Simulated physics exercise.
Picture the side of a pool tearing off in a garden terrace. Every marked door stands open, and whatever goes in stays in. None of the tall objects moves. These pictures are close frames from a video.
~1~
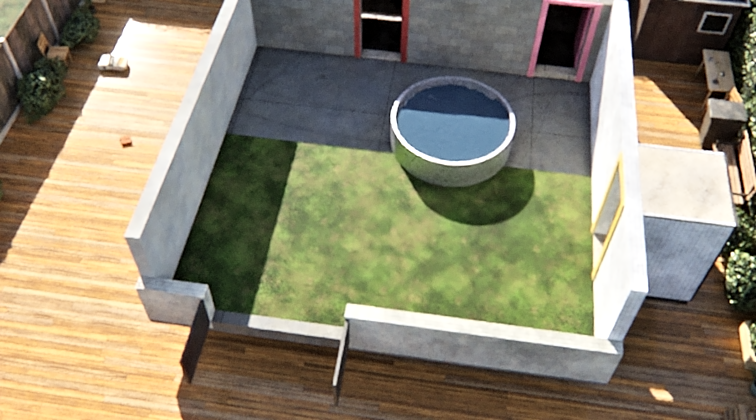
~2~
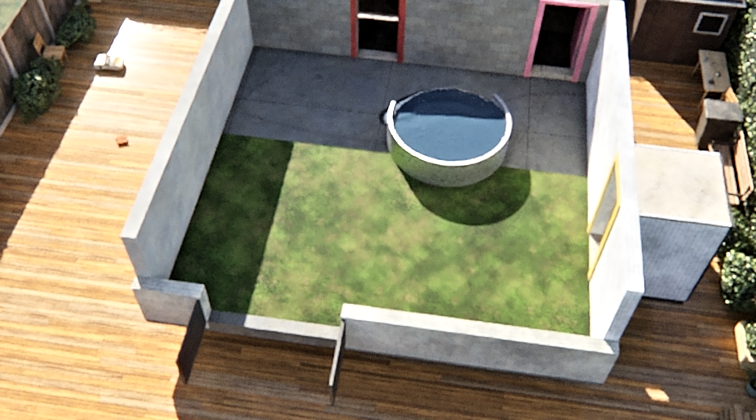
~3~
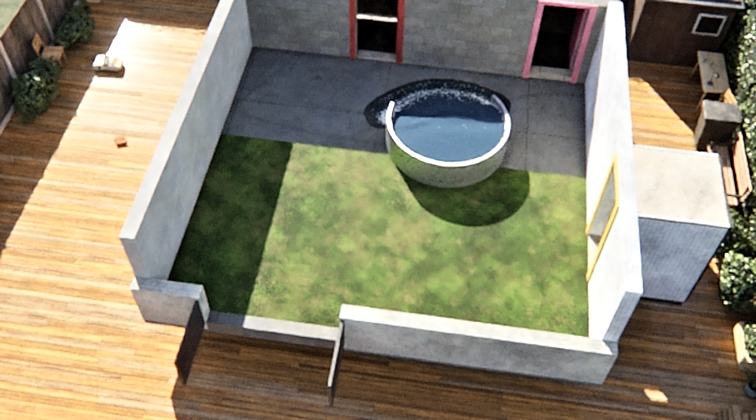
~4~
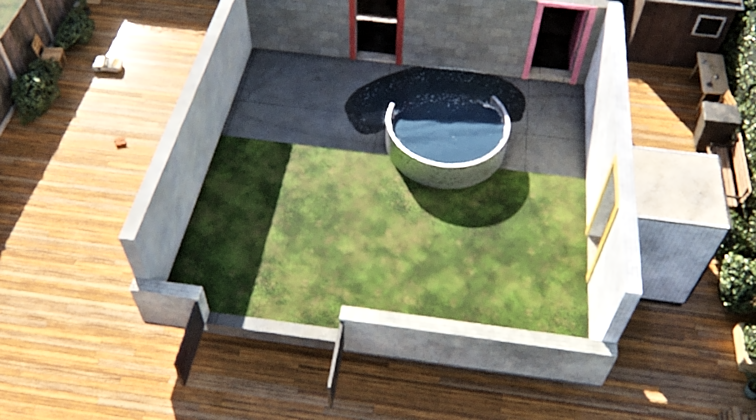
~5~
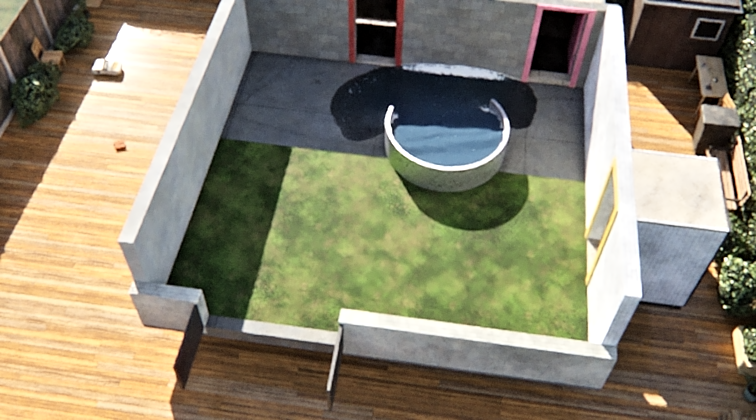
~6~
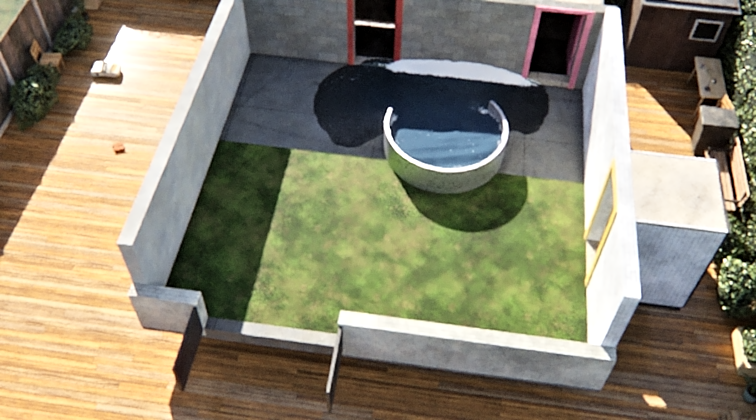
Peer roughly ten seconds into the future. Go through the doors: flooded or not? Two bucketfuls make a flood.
In order: Yellow door: Up to two buckets, pink door: Up to two buckets, red door: Above two buckets.
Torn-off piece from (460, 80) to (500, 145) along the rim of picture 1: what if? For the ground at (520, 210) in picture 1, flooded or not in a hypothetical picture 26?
At the point asked about: Soaked.
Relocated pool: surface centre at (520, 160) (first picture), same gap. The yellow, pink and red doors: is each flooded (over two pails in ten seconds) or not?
Taking the doors in turn, yellow remains short, pink surpasses that, and red surpasses that.
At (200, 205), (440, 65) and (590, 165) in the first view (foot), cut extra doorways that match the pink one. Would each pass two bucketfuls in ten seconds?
Door by door: Stays short, gets past, stays short.
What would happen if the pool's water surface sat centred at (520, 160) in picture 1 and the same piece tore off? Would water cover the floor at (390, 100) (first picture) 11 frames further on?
Answer: Submerged.
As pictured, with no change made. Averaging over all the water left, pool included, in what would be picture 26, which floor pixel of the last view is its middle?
The water centres close to (406, 117).
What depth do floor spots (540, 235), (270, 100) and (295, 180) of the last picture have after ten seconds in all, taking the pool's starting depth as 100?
About 8, 6 and 8 per cent.
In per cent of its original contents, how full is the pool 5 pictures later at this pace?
My figure is about 52 in a hundred.
A moment on, water covers 20 % of the floor; the yellow door not reached, the pink door wet at the sill, nothing in, the red door over two buckets in.
Next, water covers 25 % of the floor; the yellow door not reached, the pink door wet at the sill, nothing in, the red door far over two buckets in.
Then, water covers 35 % of the floor; the yellow door not reached, the pink door under two buckets in, the red door far over two buckets in.
Later, water covers 65 % of the floor; the yellow door wet at the sill, nothing in, the pink door under two buckets in, the red door far over two buckets in.
In the end, water covers 95 % of the floor; the yellow door under two buckets in, the pink door under two buckets in, the red door far over two buckets in.
